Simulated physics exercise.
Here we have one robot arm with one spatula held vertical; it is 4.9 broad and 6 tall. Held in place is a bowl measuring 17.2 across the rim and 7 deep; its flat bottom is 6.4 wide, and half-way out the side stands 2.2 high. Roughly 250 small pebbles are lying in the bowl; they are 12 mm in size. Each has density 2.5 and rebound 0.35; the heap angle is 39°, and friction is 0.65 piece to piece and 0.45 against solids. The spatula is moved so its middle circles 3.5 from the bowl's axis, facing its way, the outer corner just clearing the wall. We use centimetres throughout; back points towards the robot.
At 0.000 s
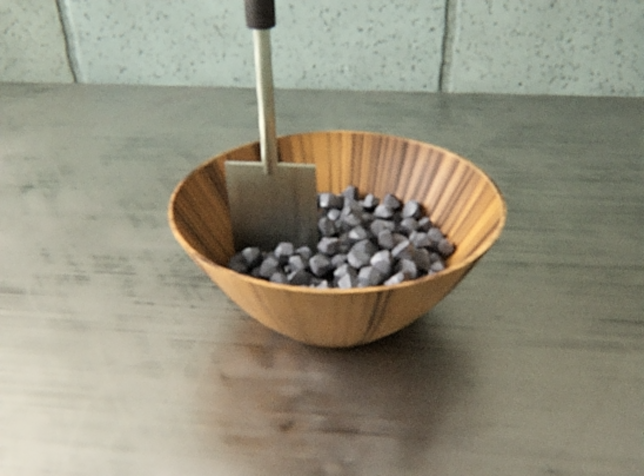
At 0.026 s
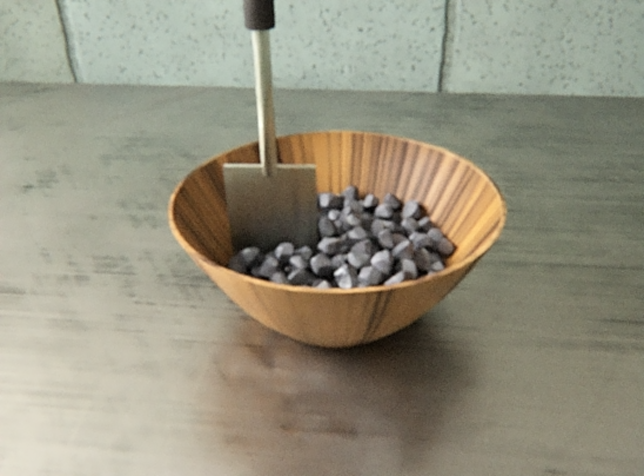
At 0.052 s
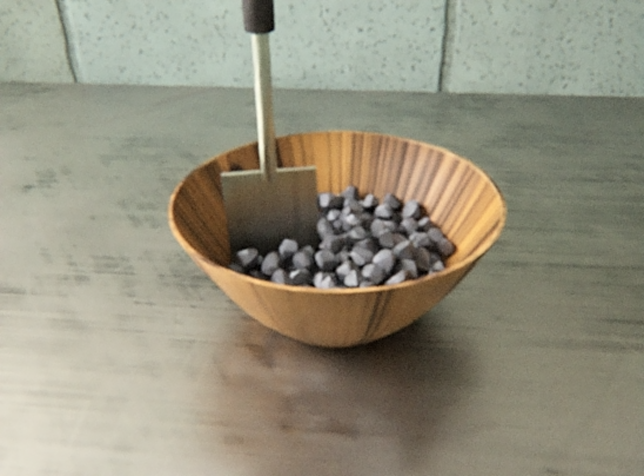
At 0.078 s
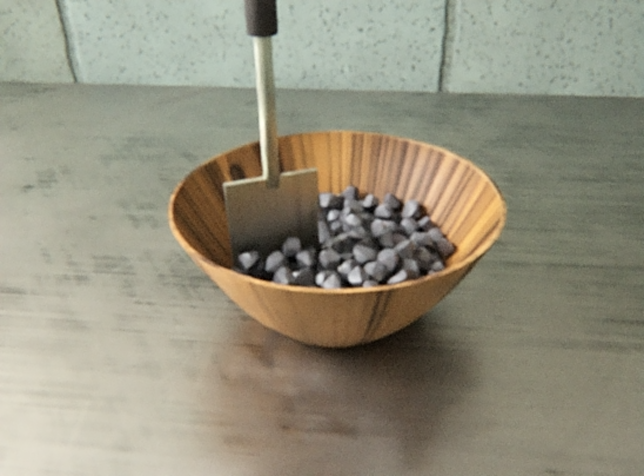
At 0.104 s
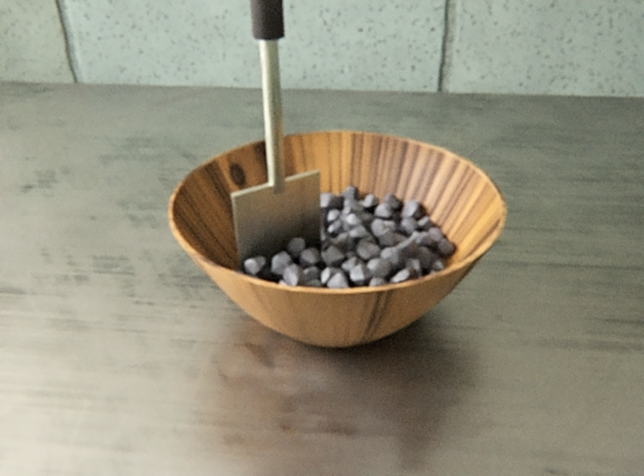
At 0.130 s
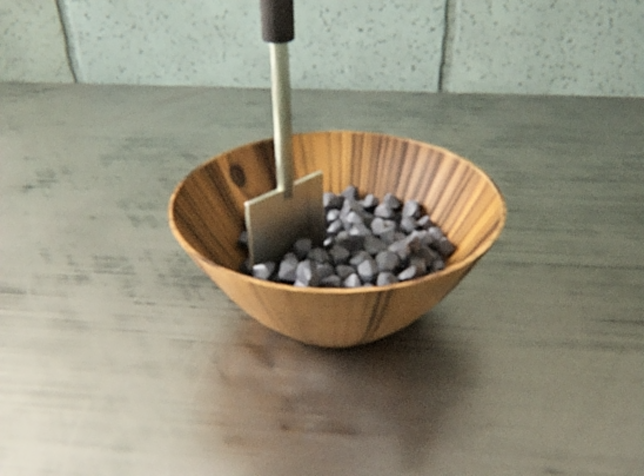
Wooden bowl of small dark pebbles standing still on a grey tabletop while an upright spatula slides slightly rightward, turning its blade.
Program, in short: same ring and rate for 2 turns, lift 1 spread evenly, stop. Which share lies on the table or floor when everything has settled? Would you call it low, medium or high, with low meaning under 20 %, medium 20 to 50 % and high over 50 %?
I would call it low, under 20 %.
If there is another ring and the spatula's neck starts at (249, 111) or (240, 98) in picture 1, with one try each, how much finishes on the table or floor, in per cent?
Close to 5 and 0 in a hundred.
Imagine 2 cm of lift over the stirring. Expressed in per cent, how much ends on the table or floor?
Estimate: Close to 5 %.
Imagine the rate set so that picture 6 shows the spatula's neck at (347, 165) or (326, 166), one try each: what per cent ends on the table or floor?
Some 40 and 30 per cent.
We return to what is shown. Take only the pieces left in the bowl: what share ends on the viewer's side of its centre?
I'd put it at roughly 50 per cent.
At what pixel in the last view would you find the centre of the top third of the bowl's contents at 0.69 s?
Centre of upper third: Approx. (252, 196) px.
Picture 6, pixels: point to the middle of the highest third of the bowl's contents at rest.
It is centred near (283, 253).
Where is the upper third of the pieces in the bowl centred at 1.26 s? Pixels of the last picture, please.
Roughly pixel (397, 190).
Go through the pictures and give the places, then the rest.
Spatula neck at (269, 137), 0° round; upper third of the load around (347, 245), from x 235 to 445, top at y 195; 254 in the bowl, in the first picture.
Spatula neck at (268, 139), 4° round; upper third of the load around (347, 245), from x 235 to 445, top at y 195, in the second picture.
Spatula neck at (267, 143), 15° round; upper third of the load around (344, 246), from x 235 to 445, top at y 195, in the third picture.
Spatula neck at (270, 149), 27° round; upper third of the load around (344, 248), from x 235 to 445, top at y 195, in the fourth picture.
Spatula neck at (276, 154), 39° round; upper third of the load around (345, 254), from x 235 to 445, top at y 195, in the fifth picture.
Spatula neck at (285, 159), 51° round; upper third of the load around (349, 255), from x 245 to 445, top at y 195; 254 in the bowl, in the sixth picture.
By 0.69 s, 315° round, highest piece 9 above the table; 234 in the bowl, 15 on the table or floor, 5 in flight or on the tool.
By 1.26 s, 219° round, highest piece 8 above the table; 221 in the bowl, 32 on the table or floor, 1 in flight or on the tool.
By 1.74 s, 0° round, highest piece 8 above the table; 218 in the bowl, 36 on the table or floor.
By 2.44 s, 0° round, highest piece 8 above the table; 218 in the bowl, 36 on the table or floor.
Final count, 218 in the bowl, 36 on the table or floor. That is 14 % on the table or floor.
